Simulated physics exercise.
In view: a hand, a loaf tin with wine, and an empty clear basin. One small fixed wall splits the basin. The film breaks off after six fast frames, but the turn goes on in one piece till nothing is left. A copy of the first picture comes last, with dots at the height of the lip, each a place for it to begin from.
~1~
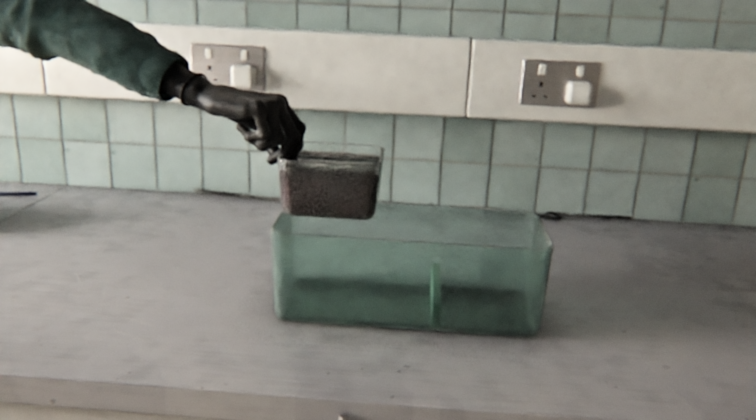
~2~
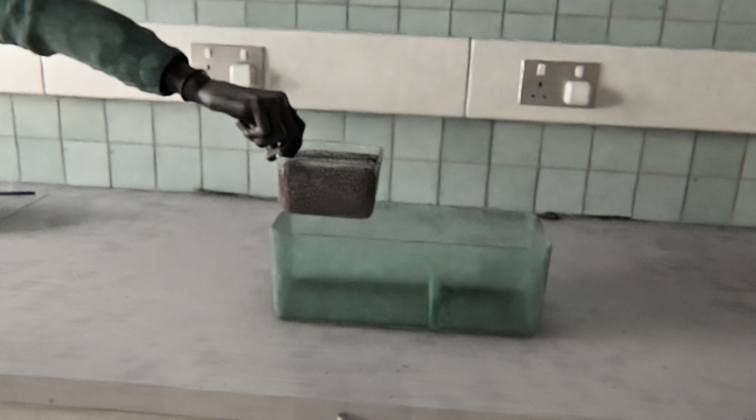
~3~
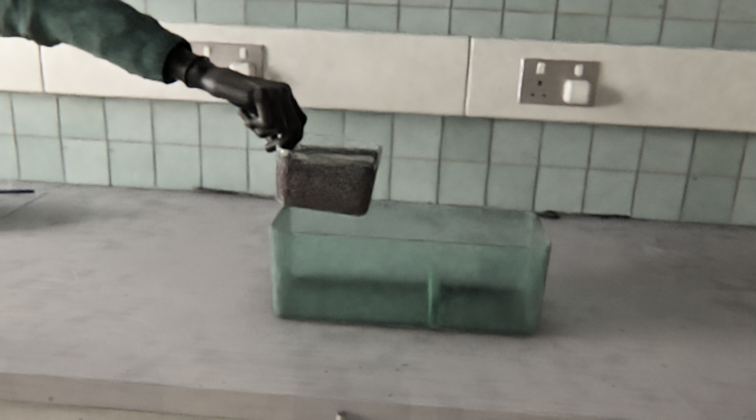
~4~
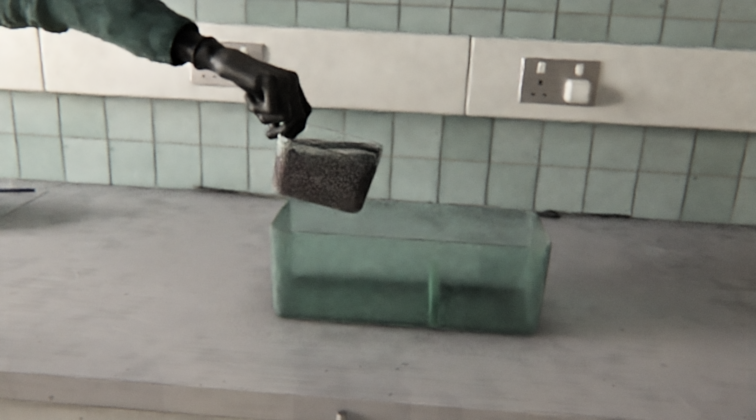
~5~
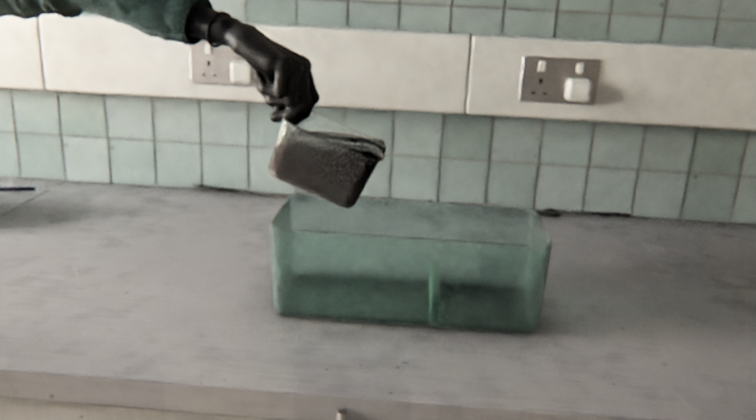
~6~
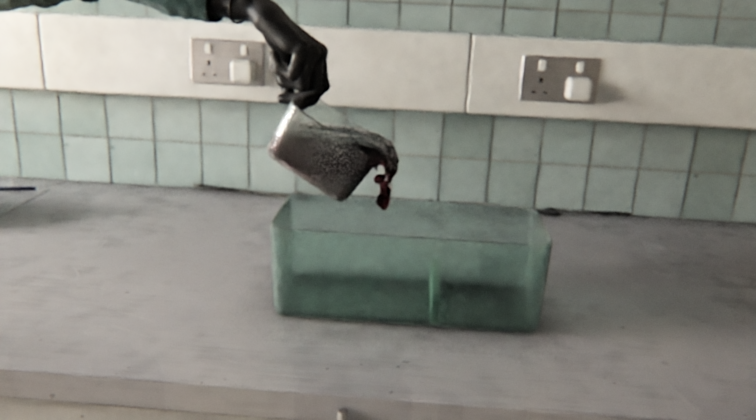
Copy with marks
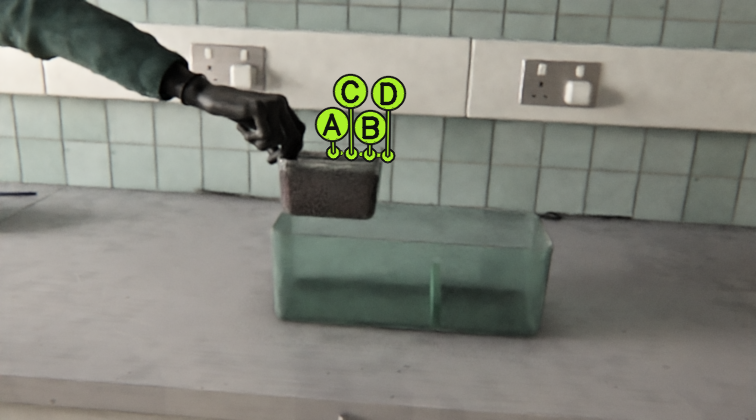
A dark-gloved hand holding a loaf tin of wine above a clear basin, tilting it rightward until dark red liquid crosses the lip.
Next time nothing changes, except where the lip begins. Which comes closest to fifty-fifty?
I would pick spot B.
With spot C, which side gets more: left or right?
The left one.
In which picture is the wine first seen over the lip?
Picture 5.
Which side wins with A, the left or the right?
More ends on the left.
On the marked copy, A at (333, 152); B at (369, 154); C at (351, 153); D at (387, 155).
With A, about 89 % ends left of the wall and 11 % right of it.
With B, about 49 % ends left of the wall and 50 % right of it.
With C, about 84 % ends left of the wall and 15 % right of it.
With D, about 20 % ends left of the wall and 80 % right of it.
